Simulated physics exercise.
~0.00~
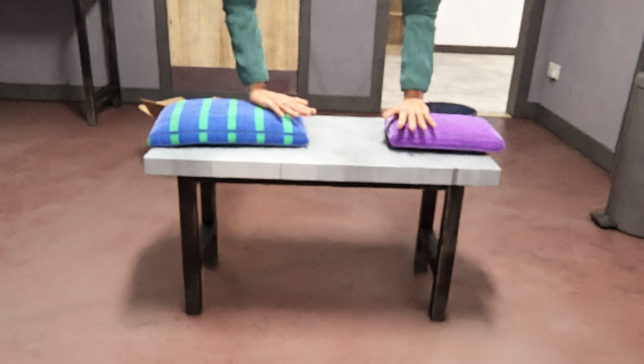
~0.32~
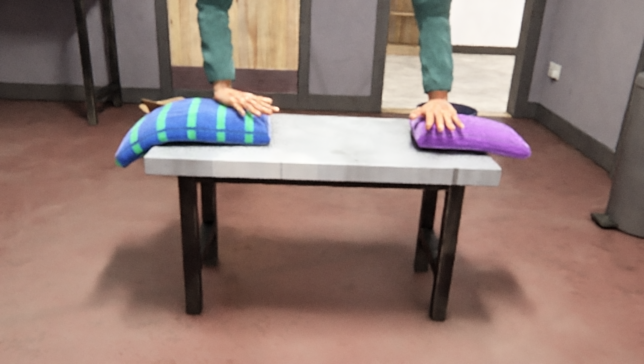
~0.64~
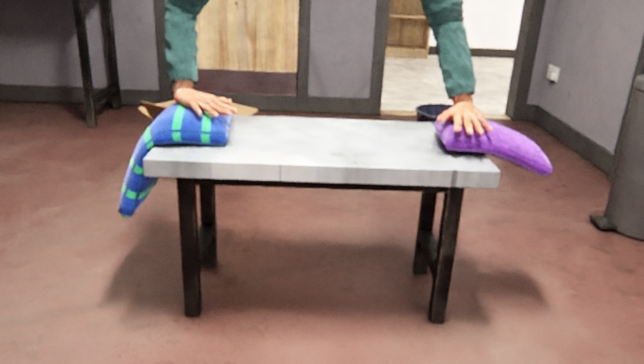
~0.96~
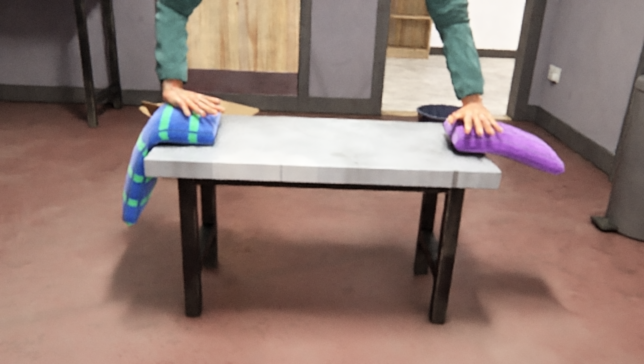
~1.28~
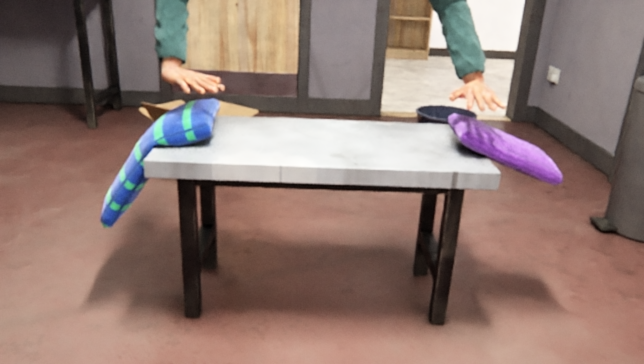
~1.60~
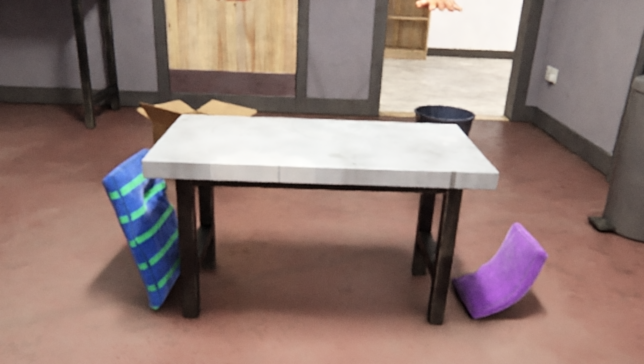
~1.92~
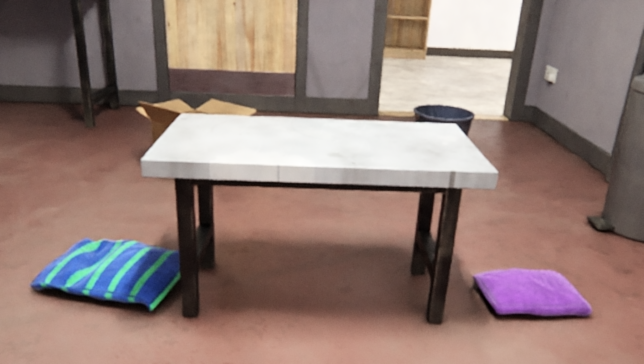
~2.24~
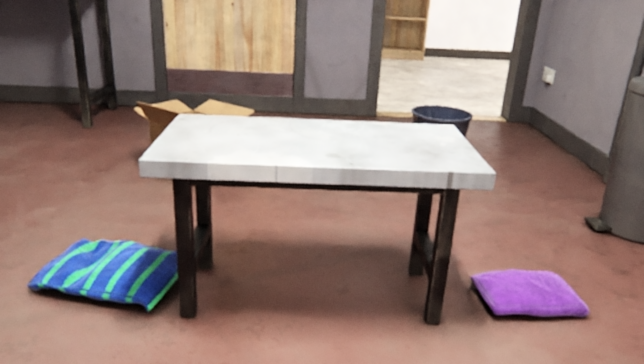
In a grey-walled room with a reddish floor, seen from the front by a slightly swaying camera, a low pale-topped table stands on dark legs. A blue pillow with green stripes lies at its left end and a purple sack at its right, with a green-sleeved person's hand on each. The hands push the two outward until they droop over opposite ends. Then the palms lift and draw away. The blue pillow slides off the left end and the purple sack drops off the right. Both finish lying flat on the floor, either side of the cleared table.
